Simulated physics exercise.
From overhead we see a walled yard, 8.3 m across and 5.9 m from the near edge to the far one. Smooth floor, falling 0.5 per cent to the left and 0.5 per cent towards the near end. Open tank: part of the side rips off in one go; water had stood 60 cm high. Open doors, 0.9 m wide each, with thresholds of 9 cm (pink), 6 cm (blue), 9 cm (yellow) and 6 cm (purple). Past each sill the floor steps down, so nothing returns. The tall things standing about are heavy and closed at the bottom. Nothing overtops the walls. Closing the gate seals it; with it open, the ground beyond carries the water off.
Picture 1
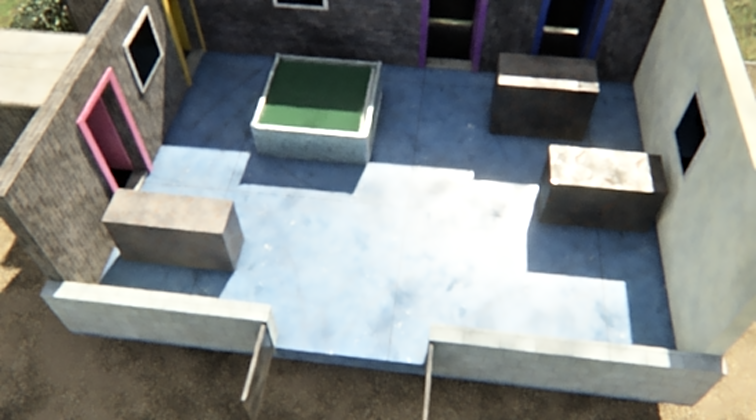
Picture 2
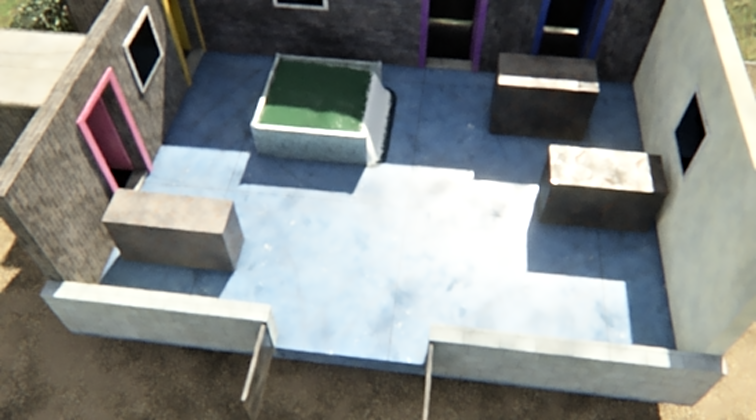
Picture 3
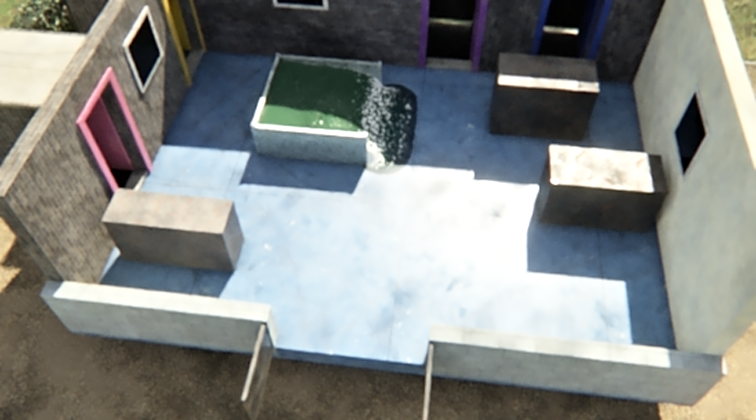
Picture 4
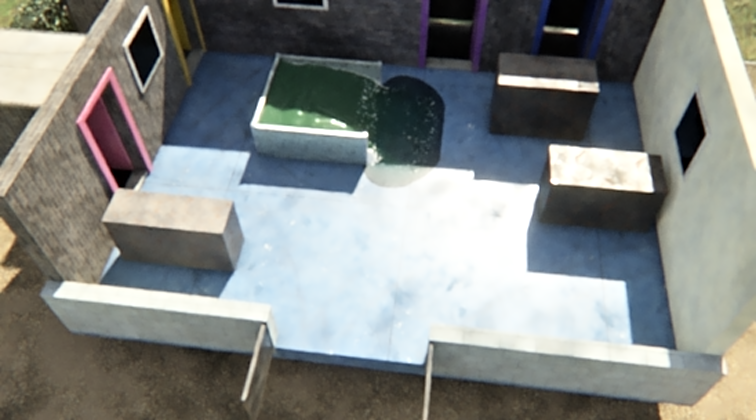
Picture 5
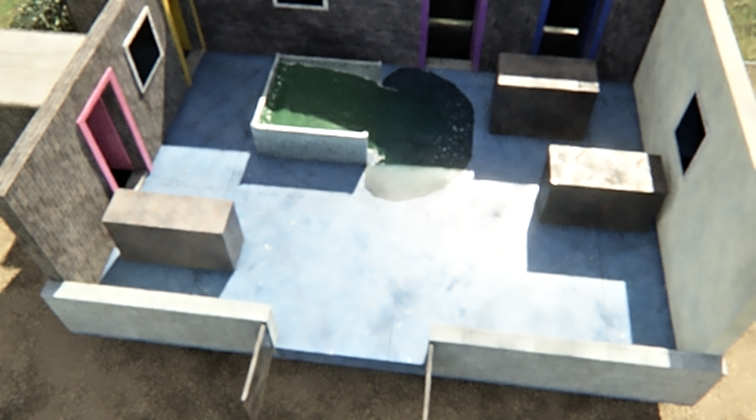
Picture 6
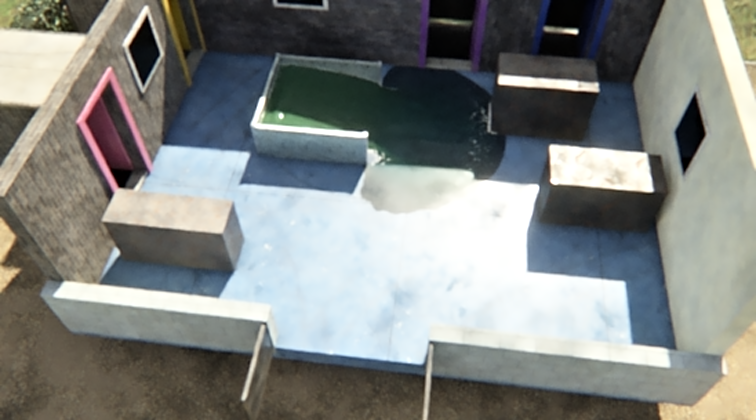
Dark green water pouring from the opened right side of a low tank and spreading rightward across a walled yard's blue floor.
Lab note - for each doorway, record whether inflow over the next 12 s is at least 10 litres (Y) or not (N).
The pink door will undershoot the limit. The blue door will overshoot the limit. The yellow door will undershoot the limit. The purple door will overshoot the limit.
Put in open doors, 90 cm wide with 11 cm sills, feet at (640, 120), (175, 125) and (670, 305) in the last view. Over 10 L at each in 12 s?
Note, doorways in listed order: Goes beyond, stays short, stays short.
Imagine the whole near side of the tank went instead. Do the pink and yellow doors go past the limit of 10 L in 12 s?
Short answer, against that limit: Pink overshoots, yellow is fine.
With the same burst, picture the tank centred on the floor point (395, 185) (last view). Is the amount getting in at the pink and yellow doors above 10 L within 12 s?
Result - pink door does not exceed it, yellow door does not exceed it.
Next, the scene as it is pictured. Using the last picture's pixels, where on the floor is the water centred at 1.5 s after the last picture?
Near (437, 136).
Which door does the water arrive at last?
The answer is the pink door.
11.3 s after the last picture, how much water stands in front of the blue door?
Close to 3.0 cm of depth.
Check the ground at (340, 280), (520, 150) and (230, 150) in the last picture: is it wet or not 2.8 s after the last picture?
Respectively: Was missed, got hit, was missed.
Then, 0.7 s after the last picture water covers 25 % of the floor and is deepest (34 cm) near (484, 123); pink door not reached, blue door 4 cm at the sill, 0 L in, yellow door not reached, purple door 8 cm at the sill, 0 L in.
Then, 1.5 s after the last picture water covers 35 % of the floor and is deepest (29 cm) near (648, 190); pink door not reached, blue door 9 cm at the sill, 2 L in, yellow door not reached, purple door 10 cm at the sill, 12 L in.
Then, 2.8 s after the last picture water covers 45 % of the floor and is deepest (26 cm) near (678, 376); pink door not reached, blue door 6 cm at the sill, 7 L in, yellow door not reached, purple door 11 cm at the sill, 46 L in.
Then, 6.3 s after the last picture water covers 65 % of the floor and is deepest (11 cm) near (569, 183); pink door not reached, blue door 8 cm at the sill, 62 L in, yellow door not reached, purple door 7 cm at the sill, 65 L in.
Then, 11.3 s after the last picture water covers 90 % of the floor and is deepest (10 cm) near (111, 312); pink door 1 cm at the sill, 0 L in, blue door 3 cm at the sill, 70 L in, yellow door 5 cm at the sill, 0 L in, purple door 2 cm at the sill, 66 L in.
